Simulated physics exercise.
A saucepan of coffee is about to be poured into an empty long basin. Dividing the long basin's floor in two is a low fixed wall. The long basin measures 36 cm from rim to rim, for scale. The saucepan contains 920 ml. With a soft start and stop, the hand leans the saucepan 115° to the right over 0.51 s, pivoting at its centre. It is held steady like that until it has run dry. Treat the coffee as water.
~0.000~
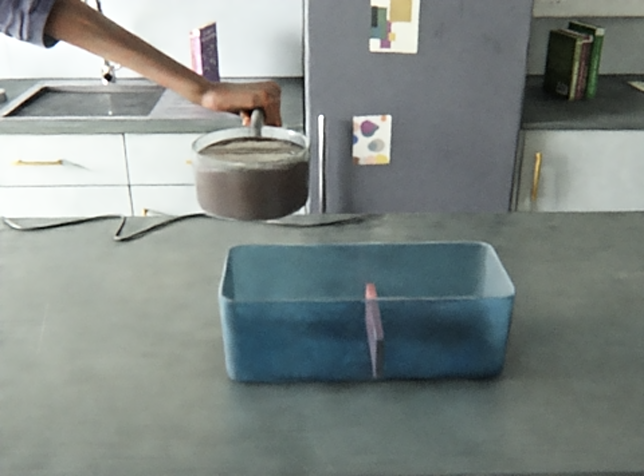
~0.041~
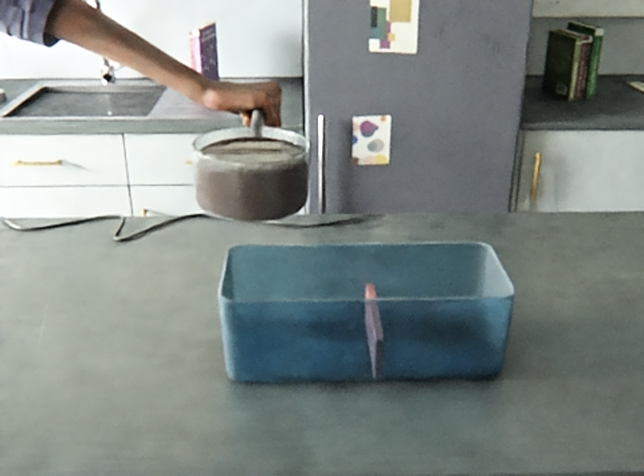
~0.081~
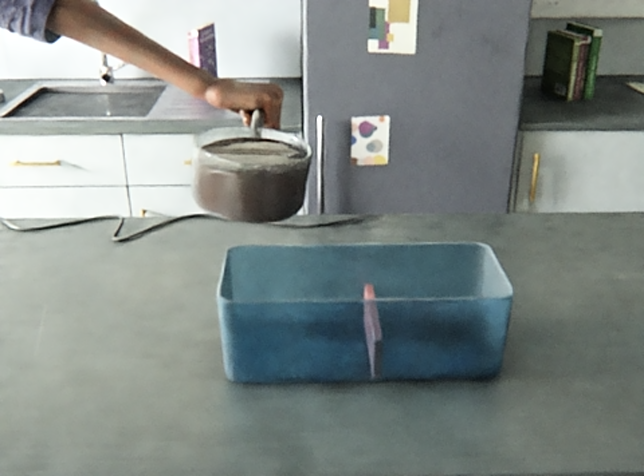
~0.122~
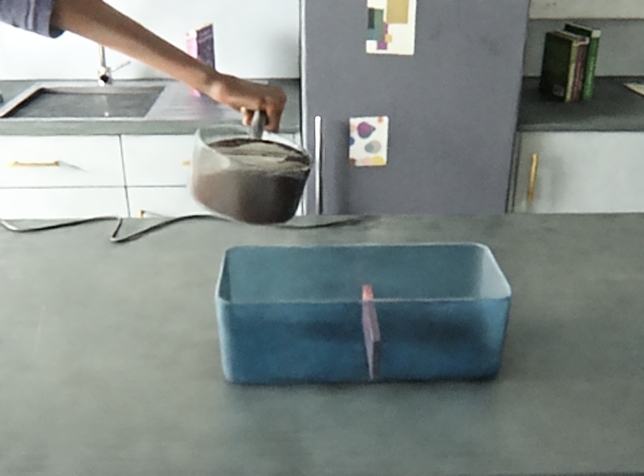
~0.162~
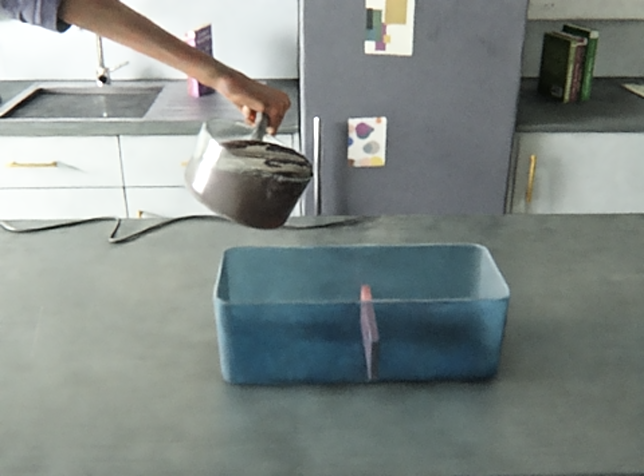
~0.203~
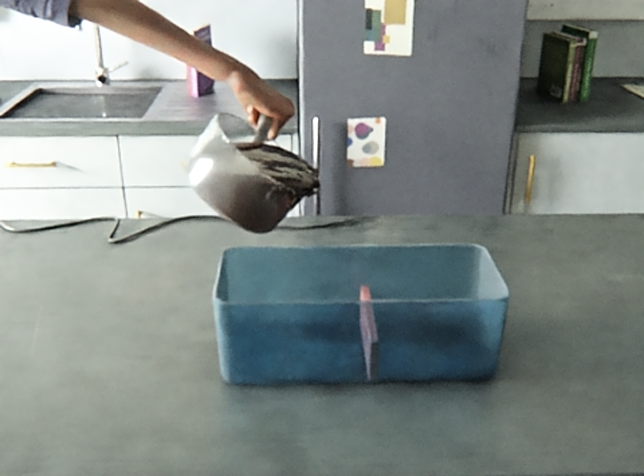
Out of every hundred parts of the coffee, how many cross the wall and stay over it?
About 10 in every hundred.
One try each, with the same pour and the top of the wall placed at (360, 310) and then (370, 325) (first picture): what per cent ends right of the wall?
One try each: Around 25 percent and then around 30 percent.
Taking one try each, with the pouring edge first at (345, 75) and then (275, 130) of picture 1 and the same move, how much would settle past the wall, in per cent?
About 60 %, then about 15 %.
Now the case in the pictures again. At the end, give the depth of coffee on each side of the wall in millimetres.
On the left it stands about 26 mm, on the right about 4 mm.
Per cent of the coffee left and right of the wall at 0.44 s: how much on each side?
Lab note: Left near 44, right near 2.
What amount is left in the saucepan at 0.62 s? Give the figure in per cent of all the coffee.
Near 2 percent, more or less.
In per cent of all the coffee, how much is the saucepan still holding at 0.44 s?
Close to 16 percent of the liquid remains at that time.
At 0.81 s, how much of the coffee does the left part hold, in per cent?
That share comes to around 82 in a hundred.
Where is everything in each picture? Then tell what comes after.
In the first picture, it leans 0°; its right rim is at (310, 145); the coffee meets the walls at (196, 152) and (308, 152); the long basin's rim runs from (225, 272) to (502, 269); the wall's top is at (375, 310).
In the second picture, it leans 2°; its right rim is at (310, 147); the coffee meets the walls at (196, 152) and (308, 152).
In the third picture, it leans 7°; its right rim is at (311, 153); the coffee meets the walls at (196, 151) and (308, 155).
In the fourth picture, it leans 16°; its right rim is at (312, 162); the coffee meets the walls at (196, 151) and (310, 157).
In the fifth picture, it leans 26°; its right rim is at (311, 174); the coffee meets the walls at (194, 154) and (310, 167); 2 per cent is over the edge.
In the sixth picture, it leans 39°; its right rim is at (309, 188); the coffee meets the walls at (190, 153) and (299, 171); 7 per cent is over the edge.
Then, 0.44 s in, the tilt is 110° and 16 per cent is still to pour, 43 is left of the wall and 2 right of it.
Then, 0.62 s in, the tilt is 115° and 2 per cent is still to pour, 86 is left of the wall and 4 right of it.
Then, 0.81 s in, the tilt is 115° and 0 per cent is still to pour, 82 is left of the wall and 9 right of it.
Then, 1.01 s in, the tilt is 115° and 0 per cent is still to pour, 82 is left of the wall and 10 right of it.
Finally, 82 per cent lies left of the wall, 10 right of it and 8 outside.
